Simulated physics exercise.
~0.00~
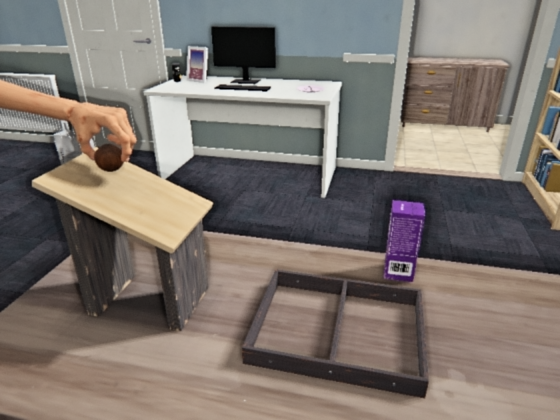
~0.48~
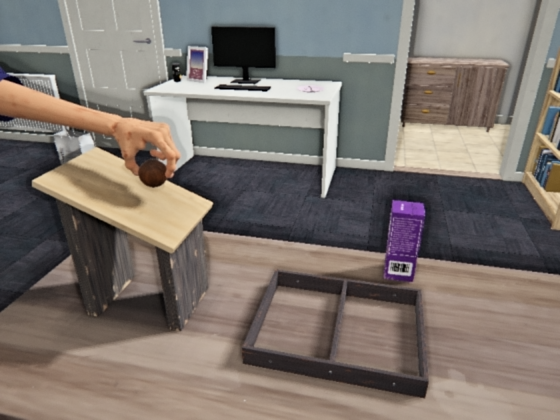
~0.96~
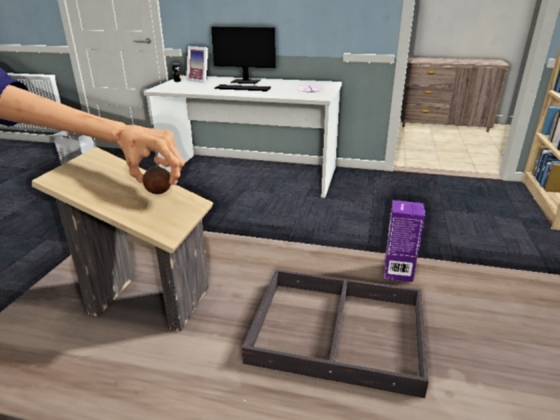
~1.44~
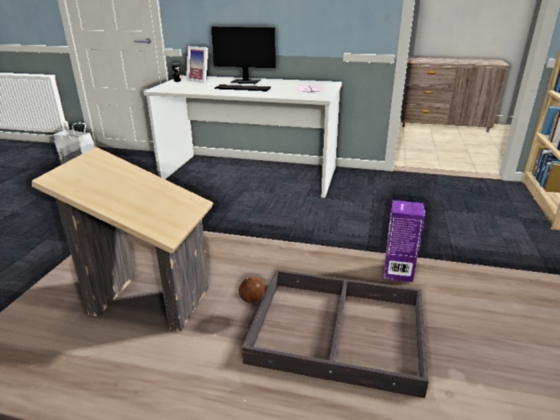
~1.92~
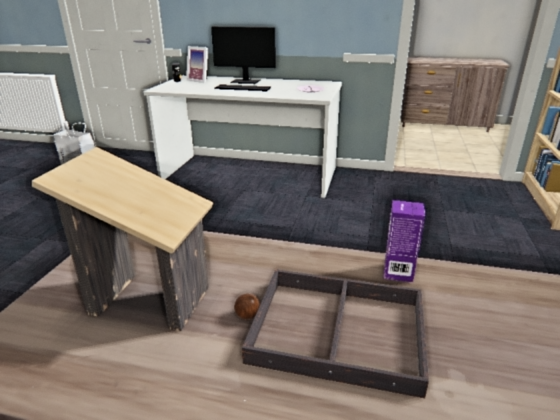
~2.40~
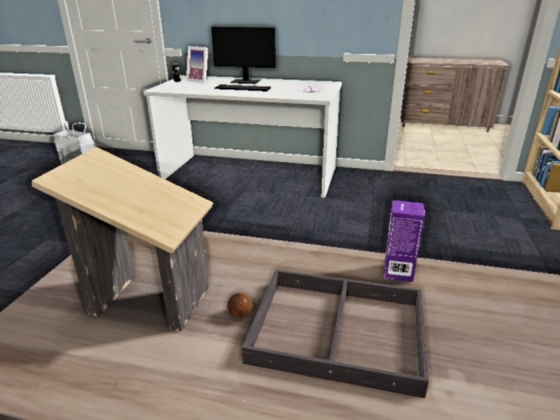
A hand reaches in from the left, holding a round brown onion over a sloping pale wooden board on dark grey supports, seen from slightly above a wooden surface in a room. A dark tray with two bays lies to the right, with a purple carton standing behind it, while a white desk with a monitor is in the background. The hand carries the onion right and slightly down along the board. It lets go and withdraws, and the onion is next seen on the surface beside the tray's left wall. It moves slightly left and ends outside both bays, the carton still upright.
